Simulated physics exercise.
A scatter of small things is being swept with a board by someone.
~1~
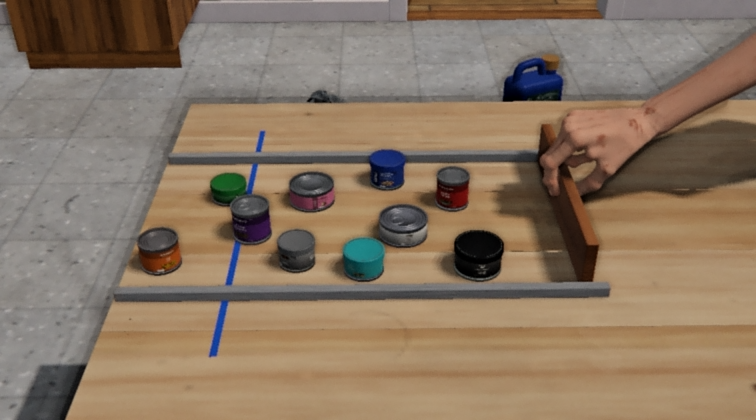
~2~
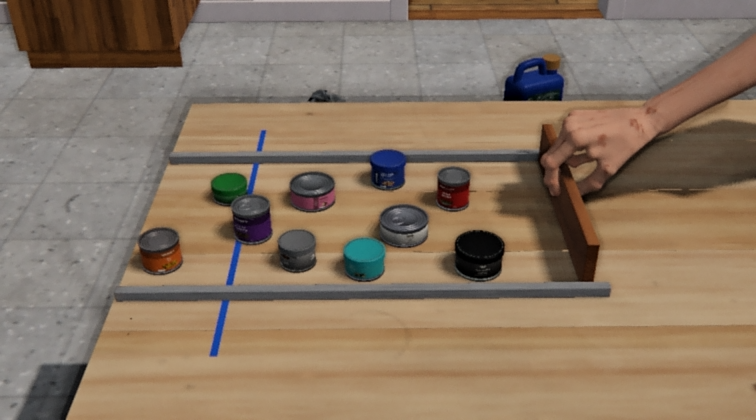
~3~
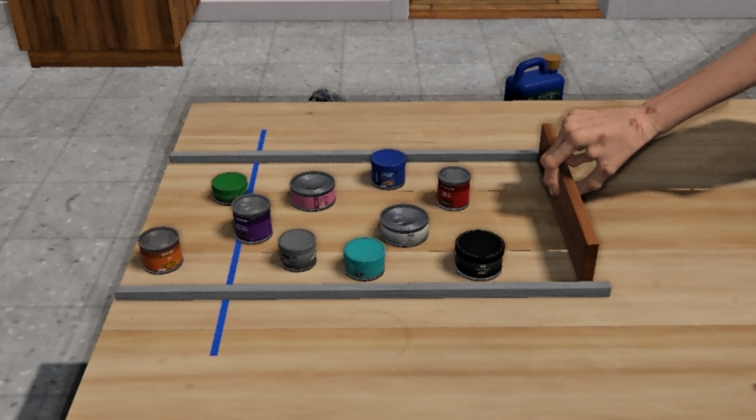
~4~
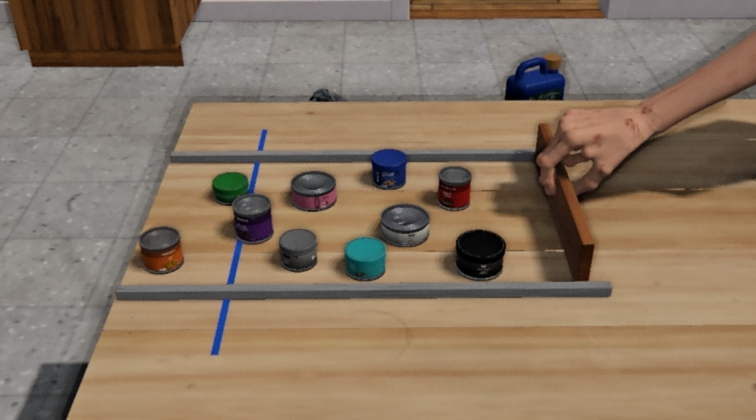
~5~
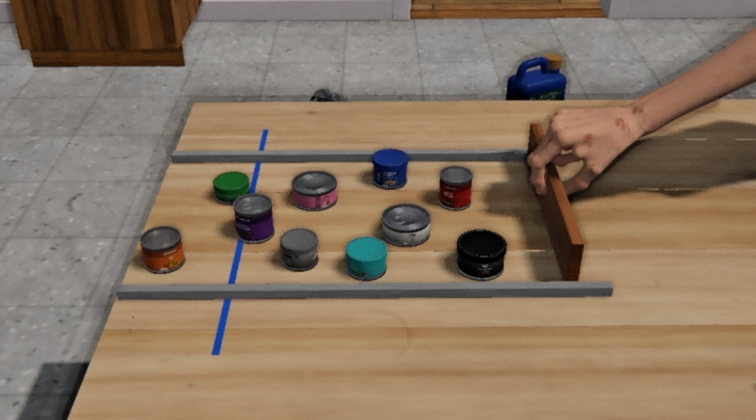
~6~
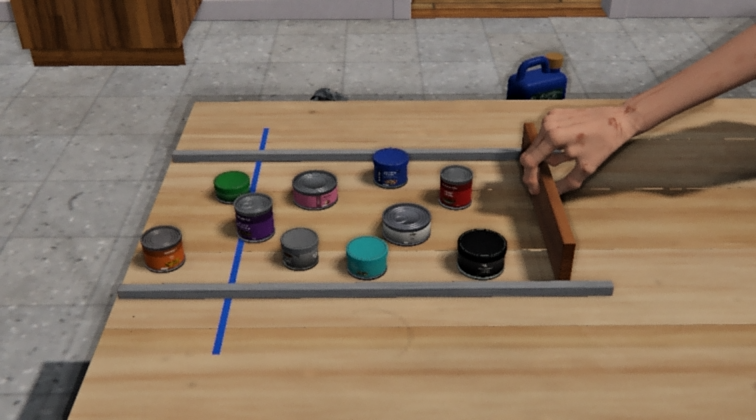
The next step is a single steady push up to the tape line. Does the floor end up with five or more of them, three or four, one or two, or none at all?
I expect the drop count to stay at nothing.
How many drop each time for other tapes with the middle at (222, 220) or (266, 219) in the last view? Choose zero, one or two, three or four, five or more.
First one or two, second none at all.
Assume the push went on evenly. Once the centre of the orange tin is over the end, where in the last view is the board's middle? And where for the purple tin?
Roughly at (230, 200) and roughly at (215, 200).
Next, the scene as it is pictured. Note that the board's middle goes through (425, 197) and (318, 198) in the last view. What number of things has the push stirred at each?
That makes 4 at the first spot and 9 at the second.
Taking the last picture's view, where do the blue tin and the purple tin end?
The blue tin stops around (237, 169); the purple tin around (176, 215).
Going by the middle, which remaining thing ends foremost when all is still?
That one is the green tin.
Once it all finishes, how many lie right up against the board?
The count in contact is 4.
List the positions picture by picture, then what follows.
In the first frame, orange tin (160, 251); green tin (229, 189); purple tin (251, 220); board (564, 198); tape (243, 222).
In the second frame, green tin (230, 190); black pot (479, 256).
In the third frame, purple tin (252, 219); red pot (454, 189).
In the fourth frame, orange tin (162, 250); blue tin (389, 169).
In the fifth frame, green tin (232, 188); board (552, 197).
In the sixth frame, orange tin (163, 249); green tin (232, 188); purple tin (255, 218); board (544, 197); tape (246, 219).
A little later, none off yet; orange tin at rest near (163, 249); green tin at rest near (232, 188); purple tin at rest near (255, 218).
Next, none off yet; orange tin at rest near (163, 249); green tin shifted a little near (212, 186); purple tin shifted about its own width near (231, 217).
When it is over, the number that fall off is zero.
